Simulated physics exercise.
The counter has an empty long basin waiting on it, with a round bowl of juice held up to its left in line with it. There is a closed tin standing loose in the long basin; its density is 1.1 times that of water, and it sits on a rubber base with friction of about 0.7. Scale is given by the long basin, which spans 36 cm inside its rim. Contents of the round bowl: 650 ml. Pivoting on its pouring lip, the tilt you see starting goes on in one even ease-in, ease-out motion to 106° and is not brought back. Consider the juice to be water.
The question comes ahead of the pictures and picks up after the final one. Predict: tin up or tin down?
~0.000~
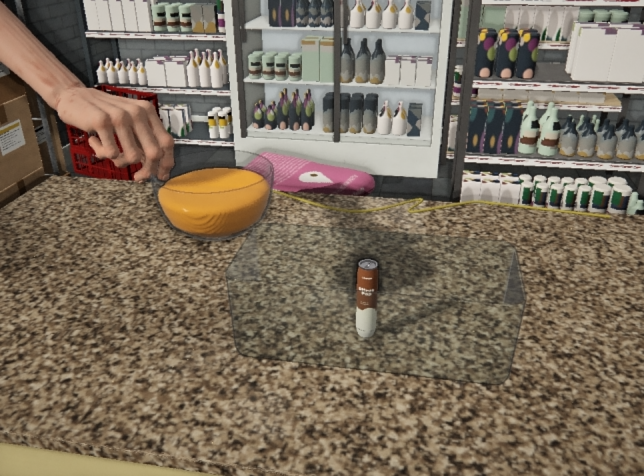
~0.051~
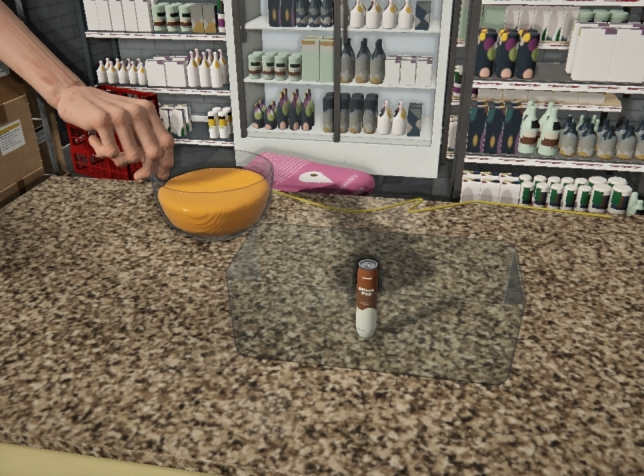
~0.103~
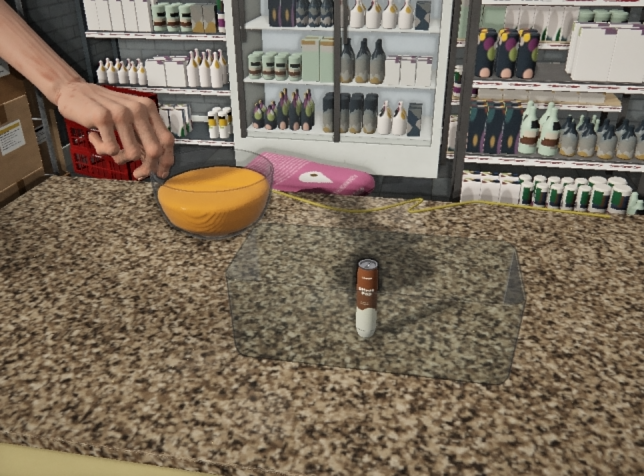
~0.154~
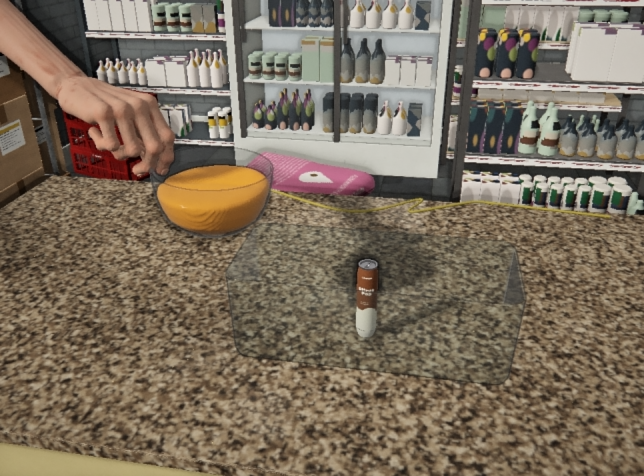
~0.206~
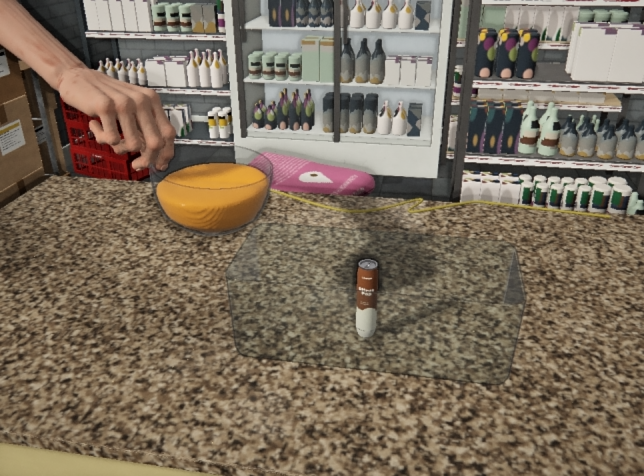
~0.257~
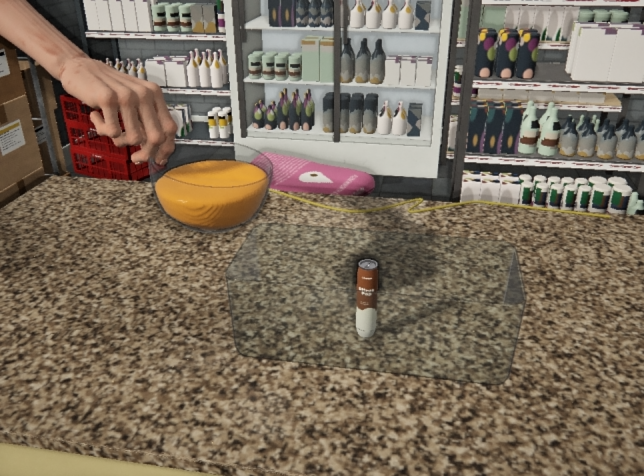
It overbalances.
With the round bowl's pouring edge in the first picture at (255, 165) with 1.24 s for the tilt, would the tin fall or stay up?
It does not tip.
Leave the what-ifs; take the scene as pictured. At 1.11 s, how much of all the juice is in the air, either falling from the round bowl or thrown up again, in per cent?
About 16 per cent.
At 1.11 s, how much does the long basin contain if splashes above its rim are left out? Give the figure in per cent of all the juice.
Roughly 76 percent of it.
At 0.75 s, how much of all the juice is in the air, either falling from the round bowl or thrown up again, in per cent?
Near 26 per cent at that time.
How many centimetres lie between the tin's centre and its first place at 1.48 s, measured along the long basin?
Some 7 cm.
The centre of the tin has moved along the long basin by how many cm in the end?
All told, the tin's centre has moved close to 7.5 cm.
After 0.75 s the tilt is 59° and 68 per cent is still to pour; the tin stands where it began.
After 1.11 s the tilt is 95° and 8 per cent is still to pour; the tin leans 7°.
After 1.48 s the tilt is 106° and 0 per cent is still to pour; the tin lies on its side.
After 1.89 s the tilt is 106° and 0 per cent is still to pour; the tin lies on its side.
In the end the tin lies on its side.
